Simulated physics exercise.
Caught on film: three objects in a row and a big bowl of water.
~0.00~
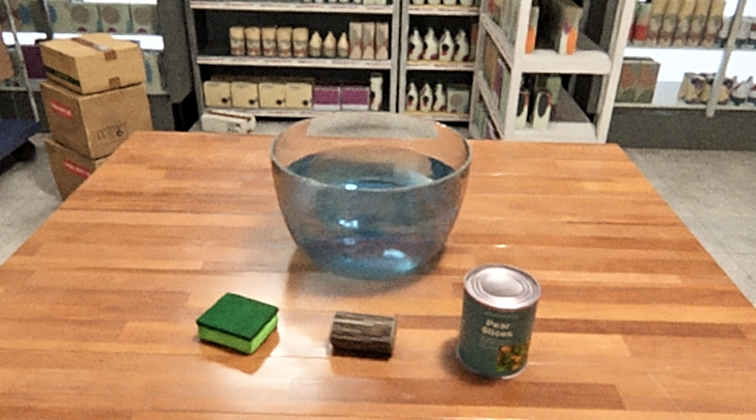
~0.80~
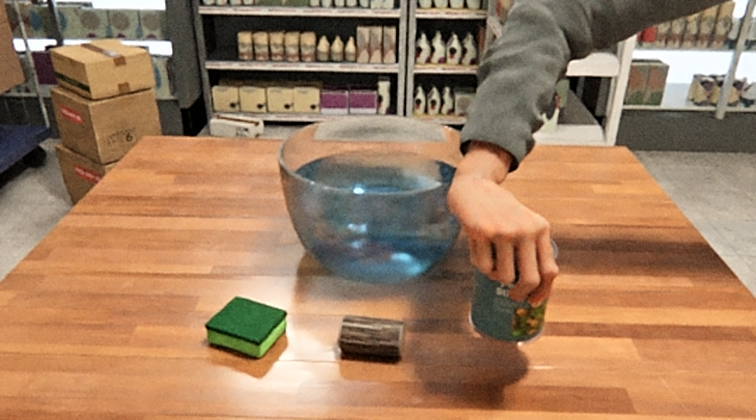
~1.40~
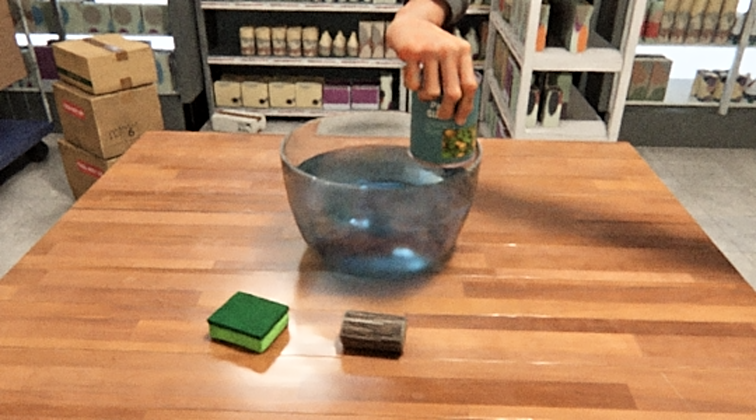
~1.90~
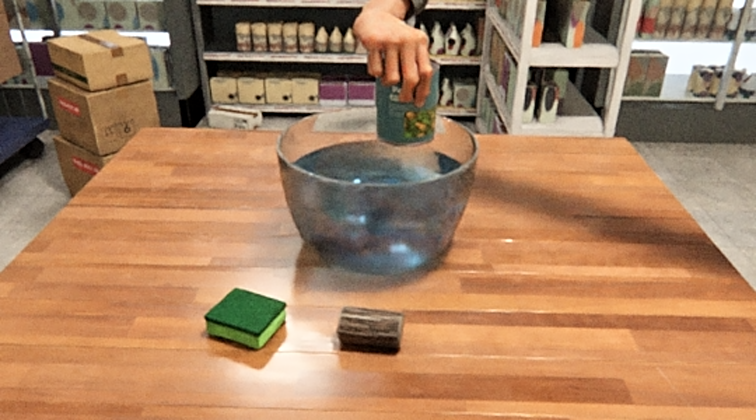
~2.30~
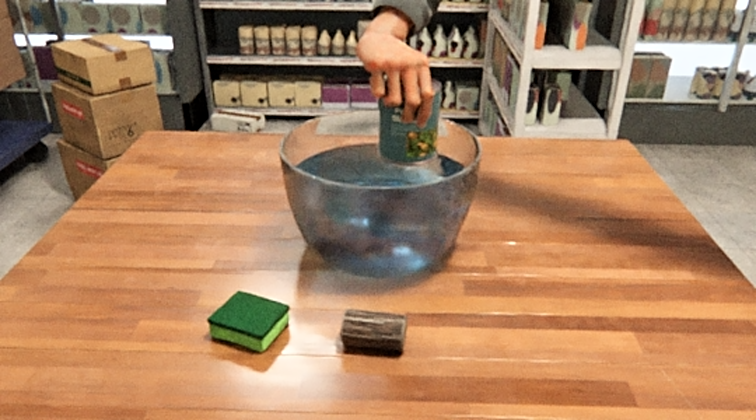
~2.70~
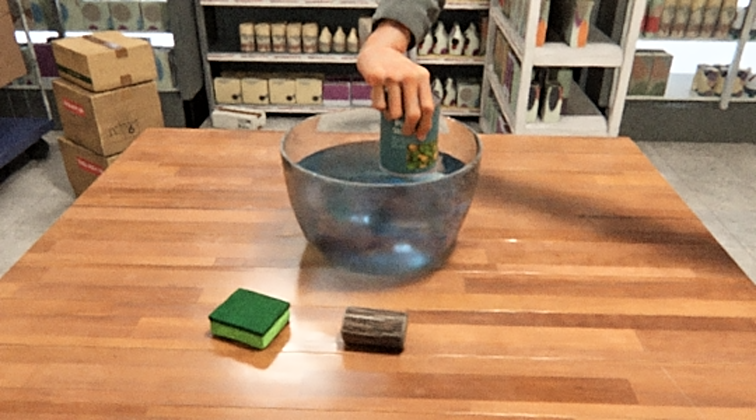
A hand in a grey sleeve lifts a teal tin of food from the right of a wooden table, seen from the front and slightly above in a shop with shelves behind. A green sponge sits at left and a brown piece of branch at centre, before a big clear bowl of bluish water. The hand carries the tin leftward over the bowl and lowers it near the surface, the view shifting slightly early on.
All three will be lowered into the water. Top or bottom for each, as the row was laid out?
From the left: It bobs on top, it bobs on top, it ends on the bottom.
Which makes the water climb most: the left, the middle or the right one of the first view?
It is the right thing.
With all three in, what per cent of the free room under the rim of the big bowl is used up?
I make it 20 per cent.
By 4.0 s, the tin of food sinks.
By 8.0 s, the piece of branch rides on the surface.
By 12.0 s, the sponge rides on the surface; afloat, sponge and piece of branch.
